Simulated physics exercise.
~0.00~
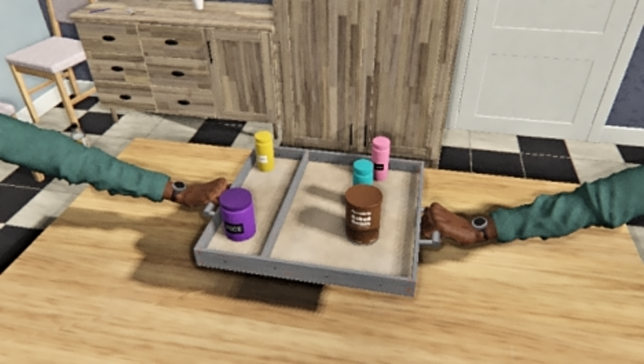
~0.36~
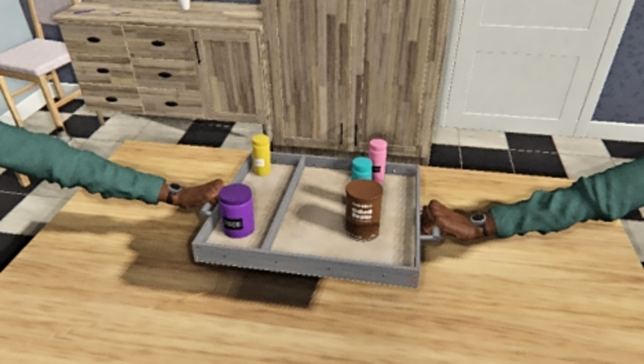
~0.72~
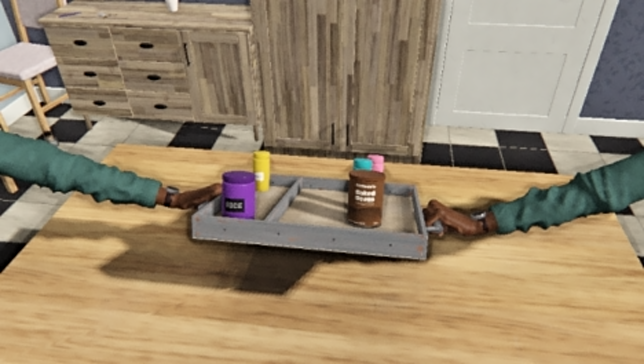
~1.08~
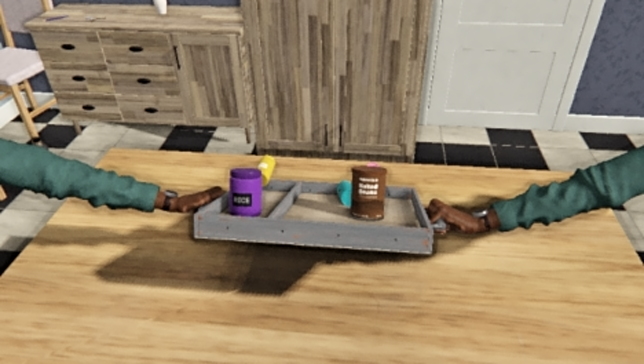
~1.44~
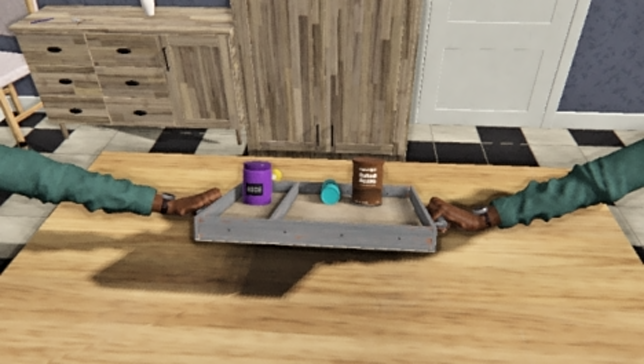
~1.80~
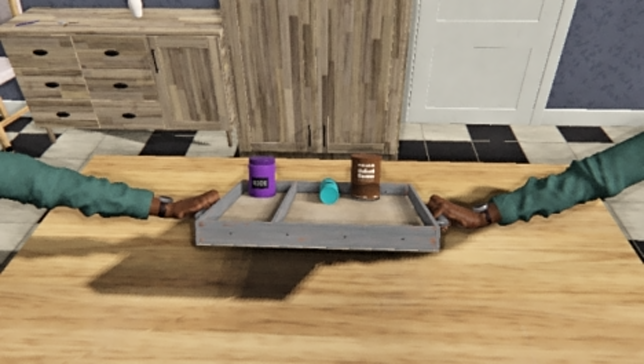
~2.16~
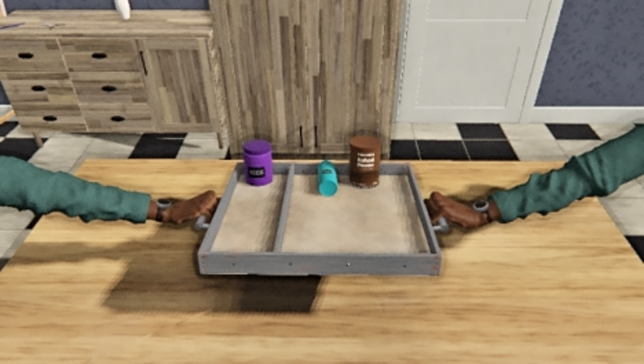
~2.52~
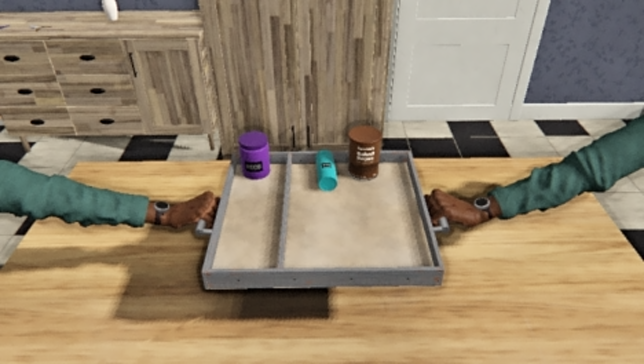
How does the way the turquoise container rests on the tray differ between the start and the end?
At the start the turquoise container stands upright, and at the end it is lying on its side on the tray.
On a wooden table, two hands tipped a gray tray of five containers away from the viewer and levelled it again; the pink and yellow ones went off the far side, the turquoise one toppled, and the purple and brown ones slid to the far edge.
